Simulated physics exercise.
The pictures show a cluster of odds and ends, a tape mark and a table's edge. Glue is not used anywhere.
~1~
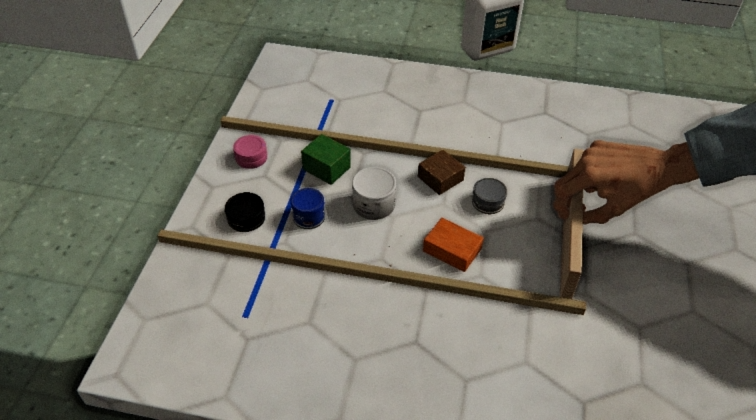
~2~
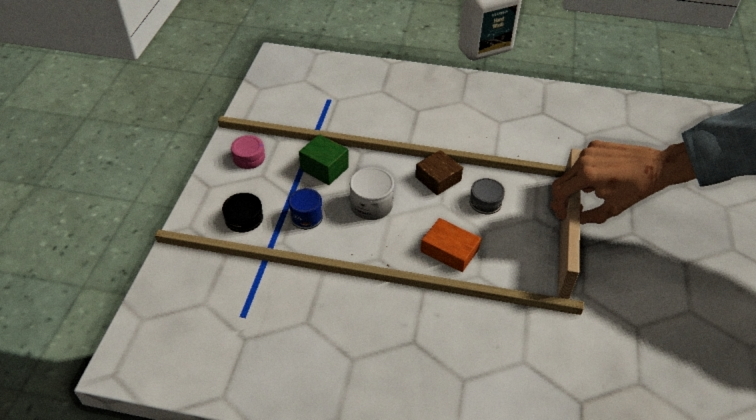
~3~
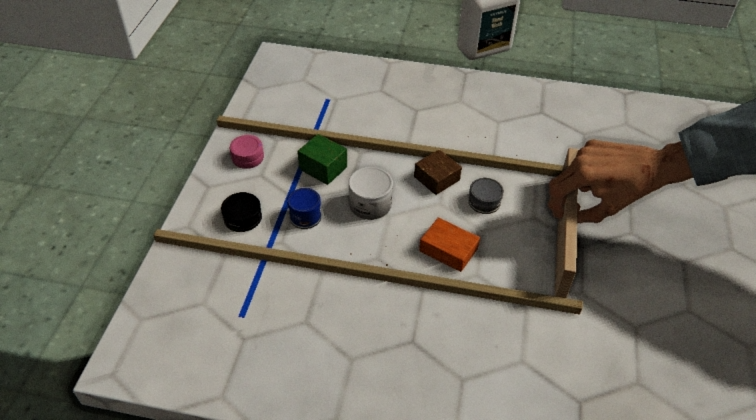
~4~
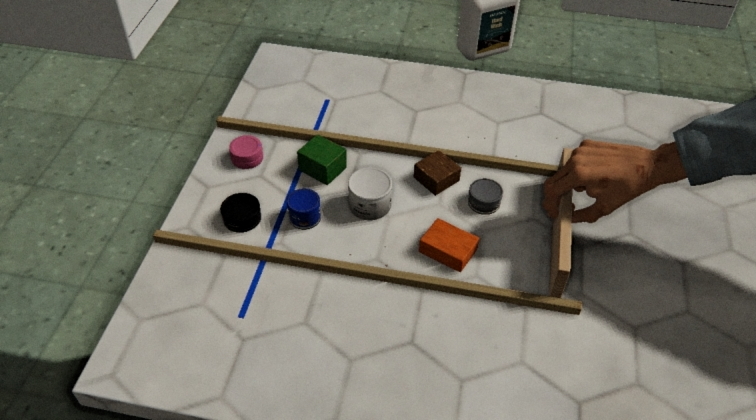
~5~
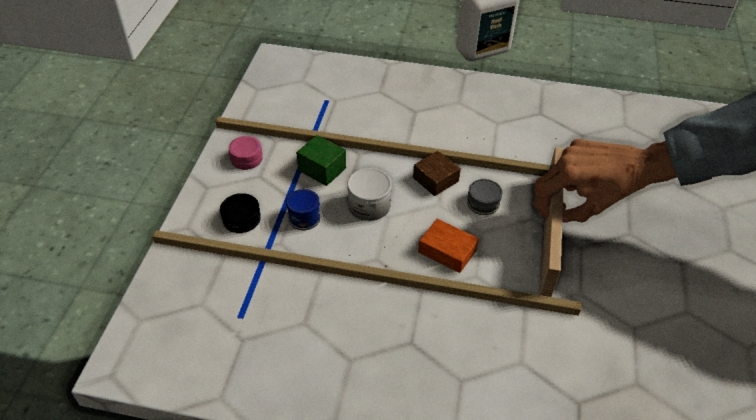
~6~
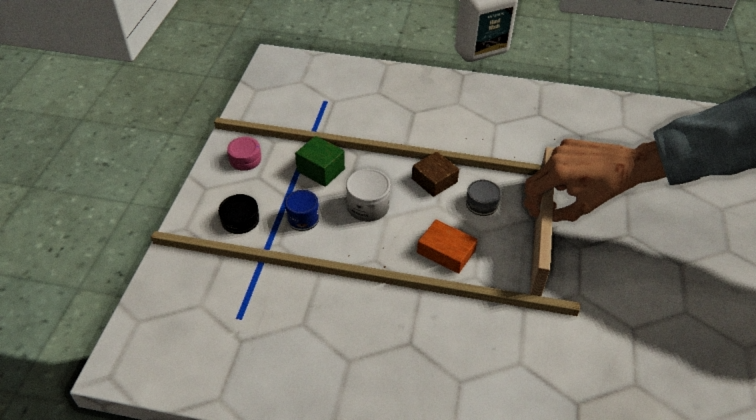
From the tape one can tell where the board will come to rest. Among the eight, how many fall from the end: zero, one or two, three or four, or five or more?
I predict nothing comes down off the table.
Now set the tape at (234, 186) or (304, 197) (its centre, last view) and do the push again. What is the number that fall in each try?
Per try: 3; 0.
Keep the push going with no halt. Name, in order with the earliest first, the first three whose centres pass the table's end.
First the pink lid, then the black tub, then the blue tin.
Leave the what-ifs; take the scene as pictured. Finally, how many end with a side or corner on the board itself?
Contact count: 4.
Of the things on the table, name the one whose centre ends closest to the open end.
That's the pink lid, it ends up nearest.
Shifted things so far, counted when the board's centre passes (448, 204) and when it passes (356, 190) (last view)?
First 3, after that 6.
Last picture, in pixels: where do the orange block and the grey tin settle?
The orange block finishes at (252, 221); the grey tin finishes at (281, 167).
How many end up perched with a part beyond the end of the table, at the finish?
0 in all.
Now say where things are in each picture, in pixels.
Pink lid (251, 152); black tub (245, 212); green block (326, 159); board (572, 221); tape (294, 193), in the first picture.
Black tub (243, 213); orange block (451, 245), in the second picture.
Green block (323, 159); brown block (438, 172), in the third picture.
Pink lid (246, 152); board (562, 220), in the fourth picture.
Black tub (241, 213); blue tin (304, 210), in the fifth picture.
Pink lid (244, 153); black tub (239, 214); green block (320, 161); board (543, 219); tape (288, 195), in the sixth picture.
Soon after, none off yet; pink lid at rest near (244, 153); black tub at rest near (239, 214); green block at rest near (320, 161).
Then, none off yet; pink lid at rest near (244, 153); black tub moving near (232, 214); green block moved about its own width near (289, 161).
At rest, the number that fall off is zero.
